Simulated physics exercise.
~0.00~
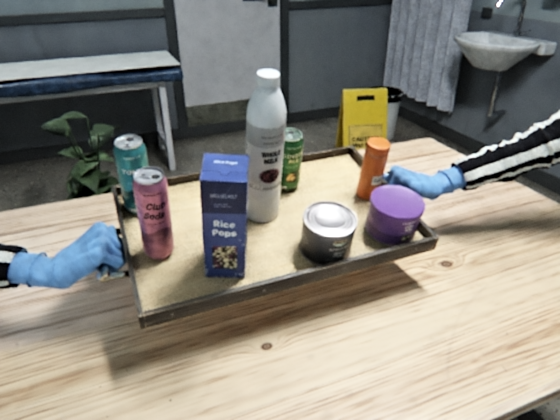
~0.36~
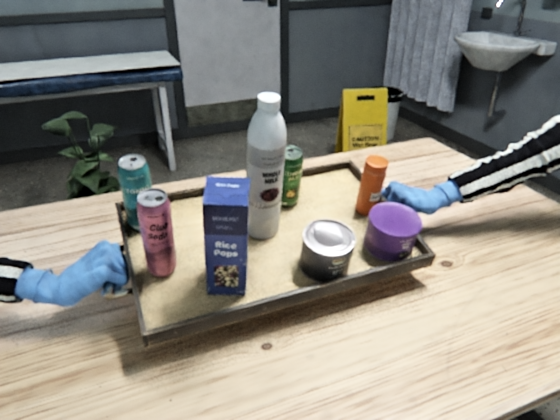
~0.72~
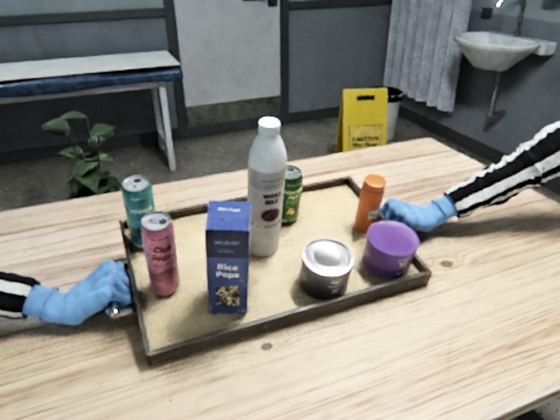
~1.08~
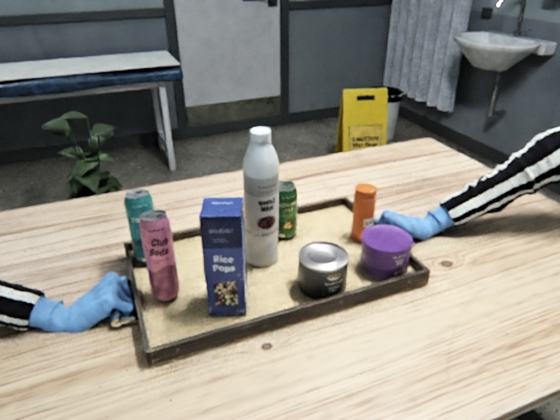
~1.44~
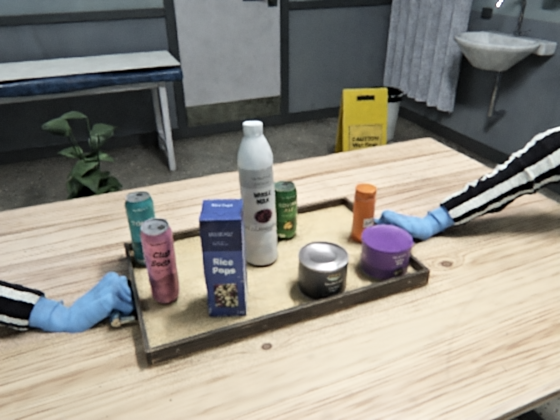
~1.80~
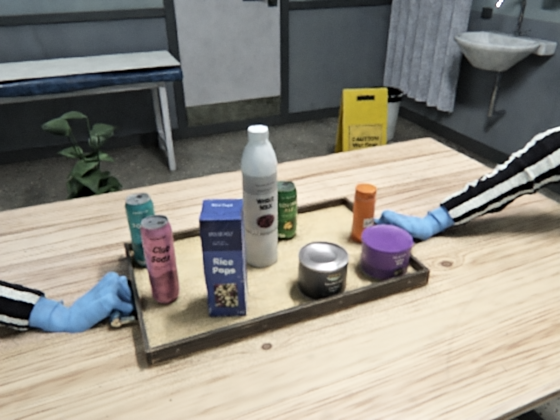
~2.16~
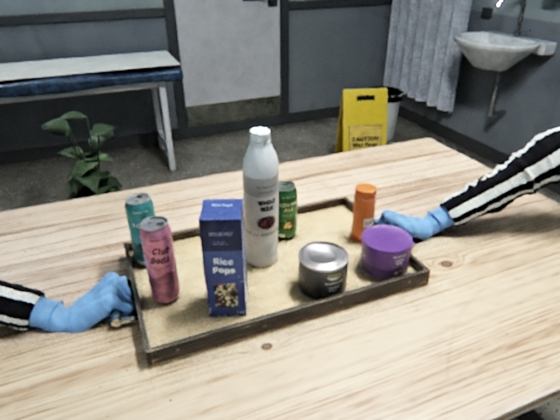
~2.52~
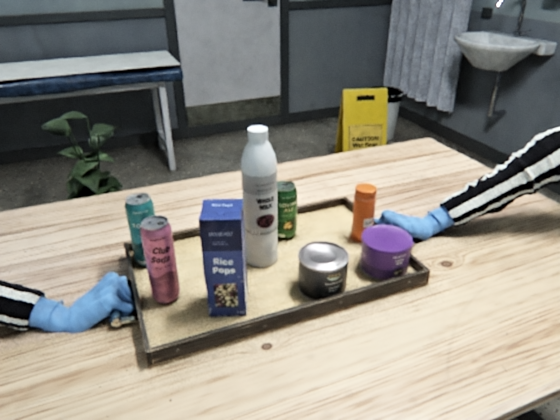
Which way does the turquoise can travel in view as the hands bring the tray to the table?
The turquoise can moves down in view, staying on the tray as it is lowered.
